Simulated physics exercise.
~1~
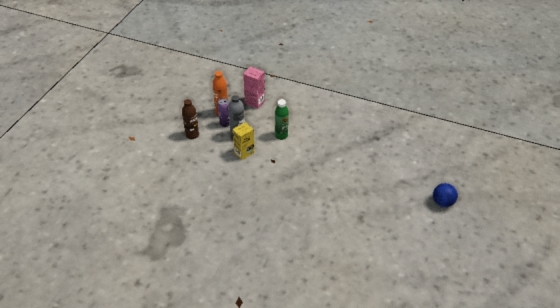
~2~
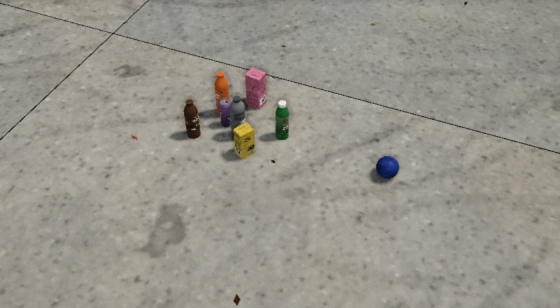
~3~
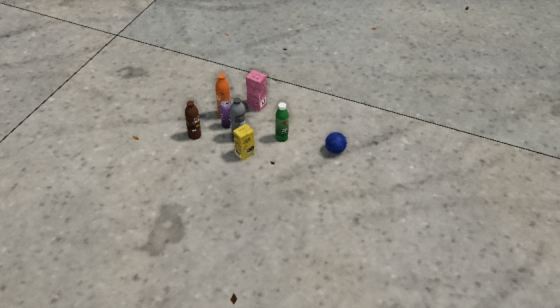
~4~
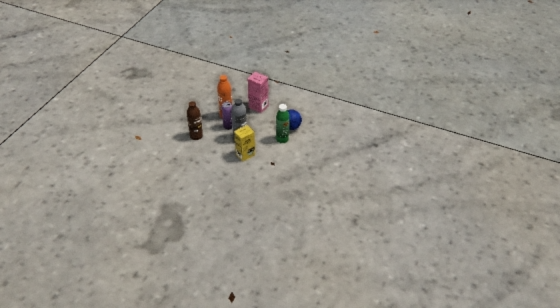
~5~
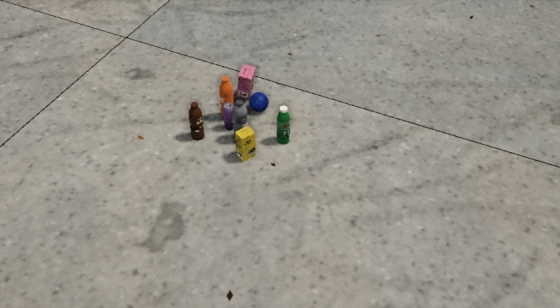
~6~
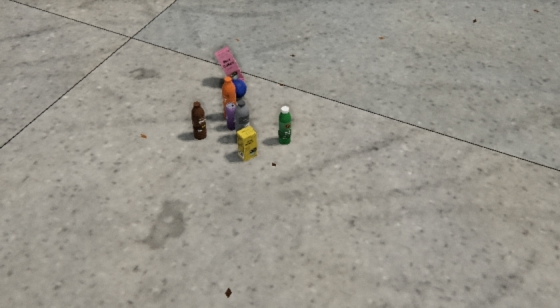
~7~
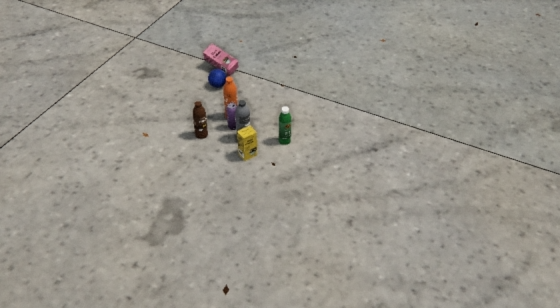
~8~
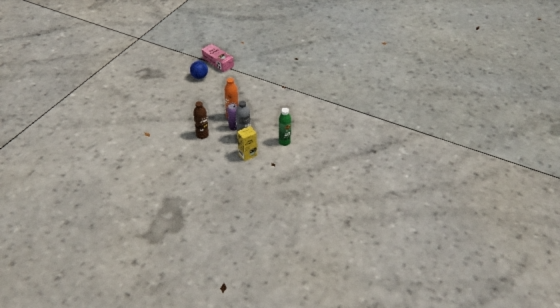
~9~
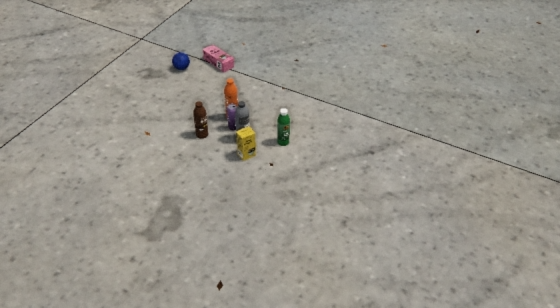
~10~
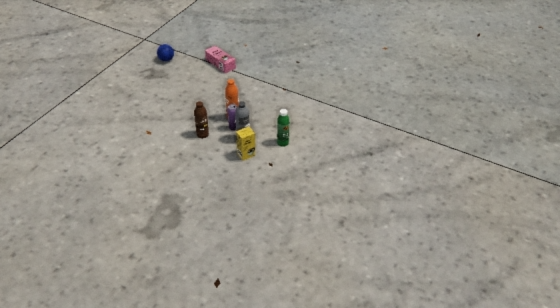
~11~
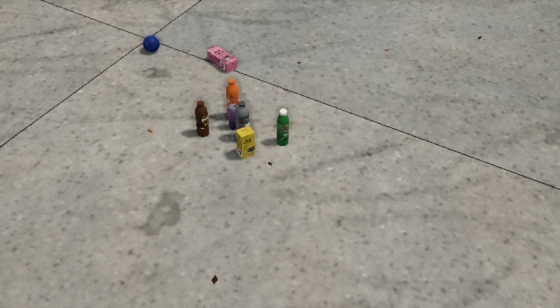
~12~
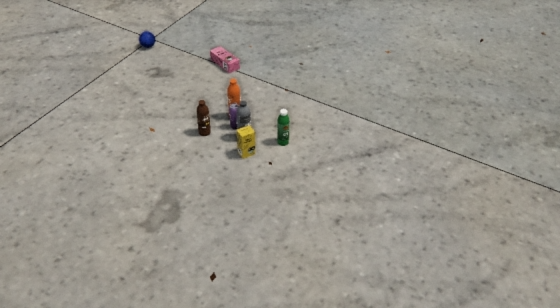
A blue ball rolls left, knocks the pink carton over, and rolls away behind the bottles.
